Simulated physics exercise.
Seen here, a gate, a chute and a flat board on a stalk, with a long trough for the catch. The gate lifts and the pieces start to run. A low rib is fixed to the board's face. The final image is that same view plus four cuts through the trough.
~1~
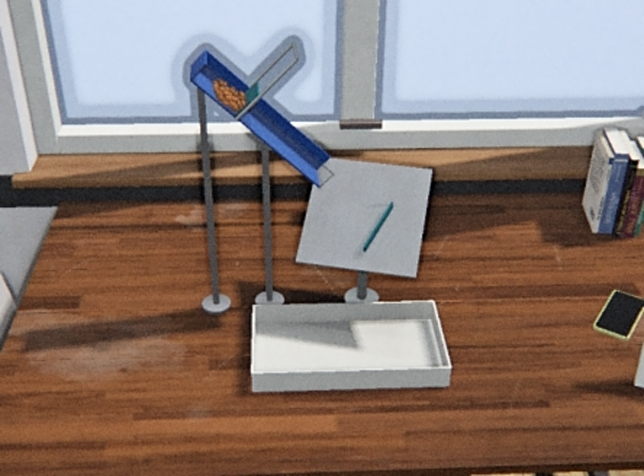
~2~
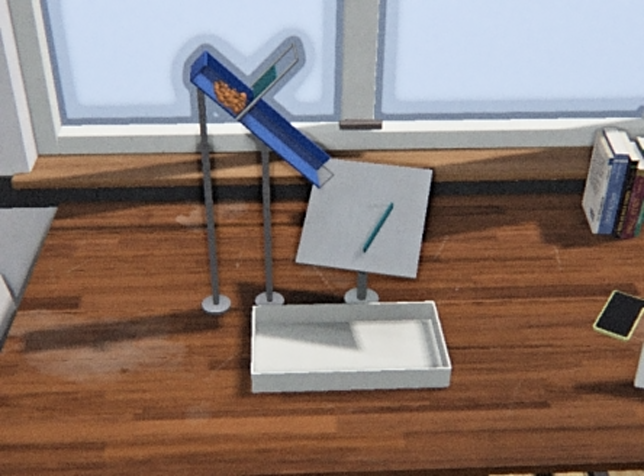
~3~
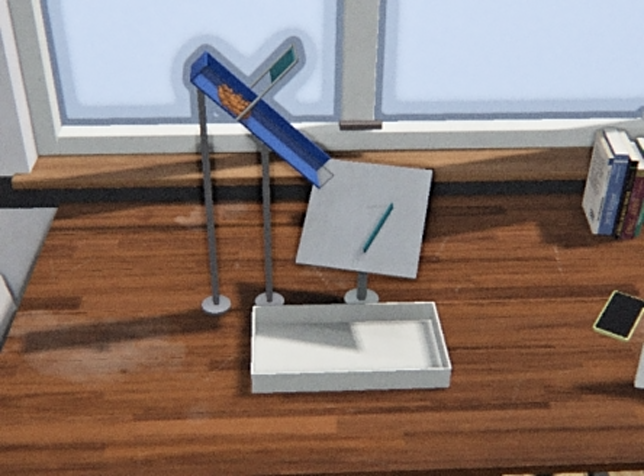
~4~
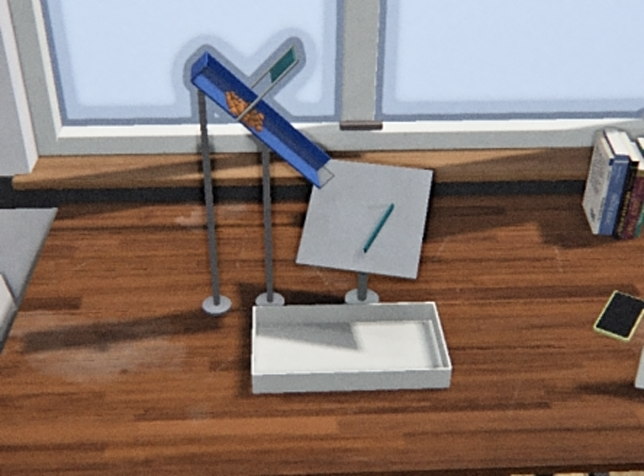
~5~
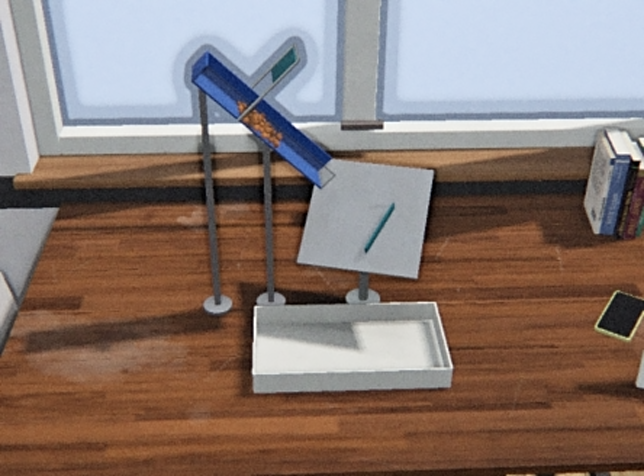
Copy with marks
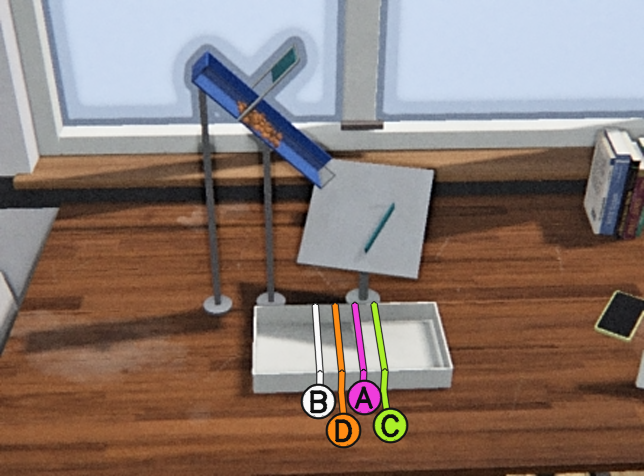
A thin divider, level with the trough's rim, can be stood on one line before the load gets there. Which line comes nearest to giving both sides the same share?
It is D.
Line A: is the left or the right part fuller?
The left side.
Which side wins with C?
Left.
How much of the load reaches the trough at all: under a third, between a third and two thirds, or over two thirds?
It is over two thirds.
On the marked copy, line A crosses the front rim at (363, 371); line B crosses the front rim at (320, 372); line C crosses the front rim at (384, 370); line D crosses the front rim at (341, 371).
If A is chosen, of what is caught, all but a few on the left of the divider, only a few on the right.
If B is chosen, of what is caught, a small share on the left of the divider, all but a few on the right.
If C is chosen, of what is caught, all but a few on the left of the divider, only a few on the right.
If D is chosen, of what is caught, close to half on the left of the divider, close to half on the right.
